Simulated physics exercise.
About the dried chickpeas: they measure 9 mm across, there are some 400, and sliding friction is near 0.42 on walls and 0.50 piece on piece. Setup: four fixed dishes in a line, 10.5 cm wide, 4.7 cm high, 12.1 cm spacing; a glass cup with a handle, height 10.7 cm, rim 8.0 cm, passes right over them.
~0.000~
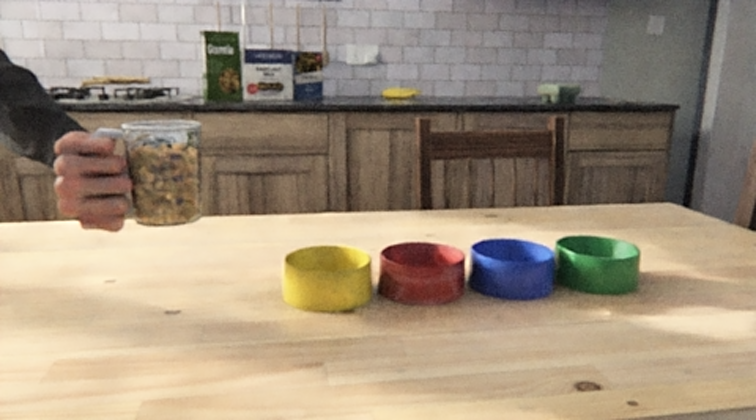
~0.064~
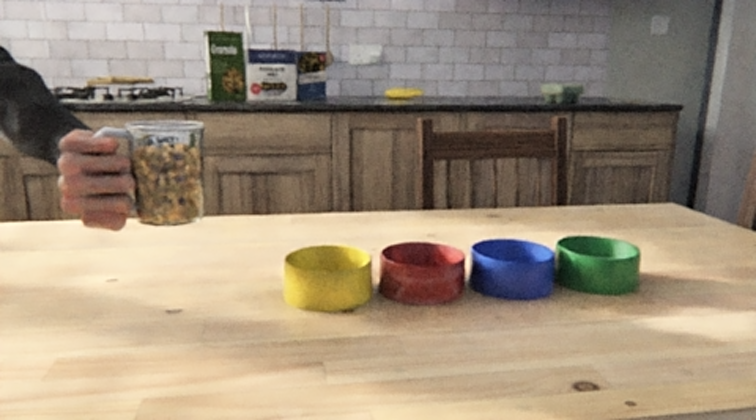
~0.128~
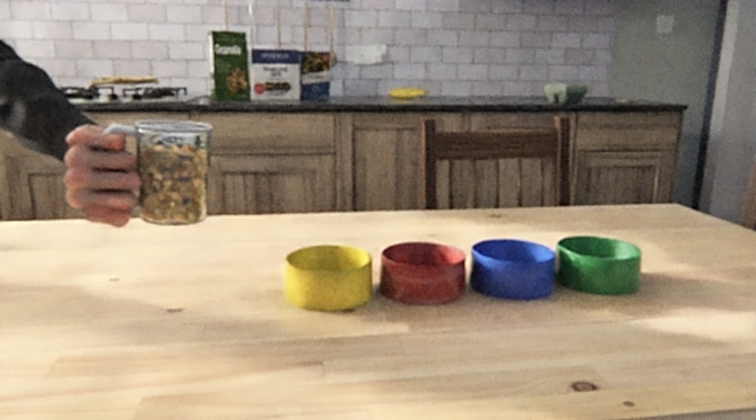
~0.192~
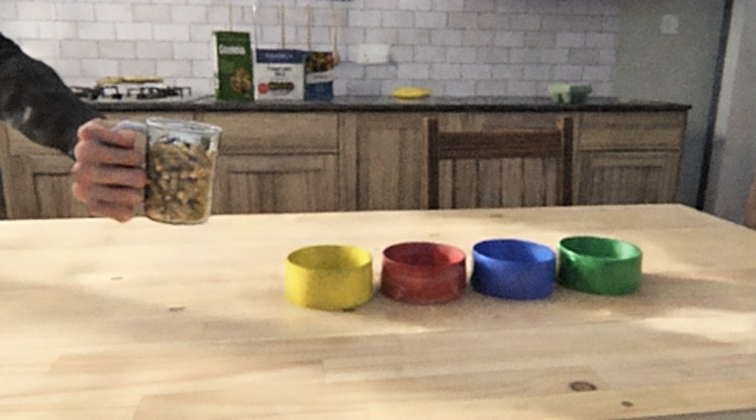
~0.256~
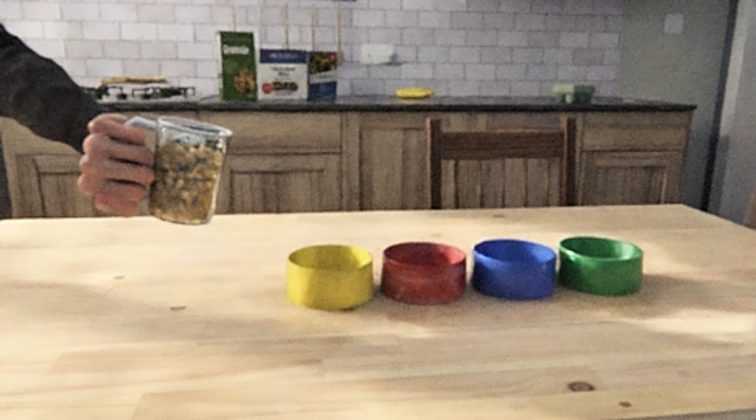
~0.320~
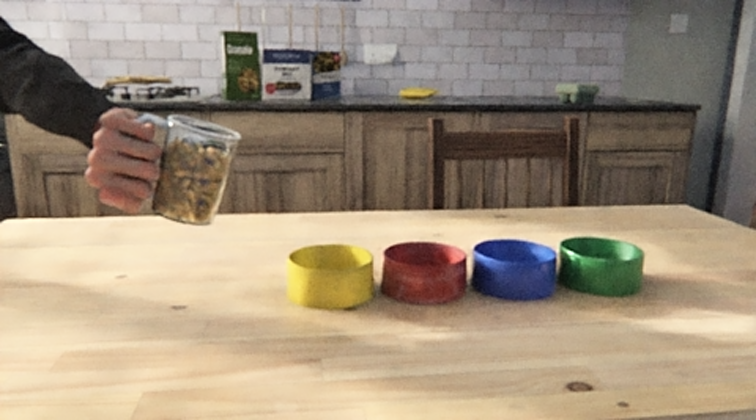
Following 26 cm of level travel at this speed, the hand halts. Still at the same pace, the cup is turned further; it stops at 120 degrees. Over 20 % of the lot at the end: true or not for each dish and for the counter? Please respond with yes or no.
Red yes, blue no, green no, yellow yes, counter yes.
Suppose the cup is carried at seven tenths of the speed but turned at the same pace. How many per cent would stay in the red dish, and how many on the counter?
Then: Red 0; counter 10.
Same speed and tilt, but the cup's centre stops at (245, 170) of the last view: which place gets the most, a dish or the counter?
The largest share goes to yellow.
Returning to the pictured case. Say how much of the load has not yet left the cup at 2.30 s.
About 0 %.
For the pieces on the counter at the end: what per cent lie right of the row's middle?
Share on that side: Roughly 0 %.
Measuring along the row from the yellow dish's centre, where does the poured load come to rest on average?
Mean position: Around 7 cm toward bigger x from the centre.
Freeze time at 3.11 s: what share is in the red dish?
Close to 40 percent of the load.
Then, at 1.51 s, tilt 95 degrees; cup holds 95 %.
After 2.30 s, tilt 120 degrees; cup holds 0 %, red 40 %, yellow 30 %.
After 3.11 s, tilt 120 degrees; cup holds 0 %, red 40 %, yellow 30 %.
In the end, at 3.4 s, red 40 %, blue 0 %, green 0 %, yellow 30 %, counter 30 %.
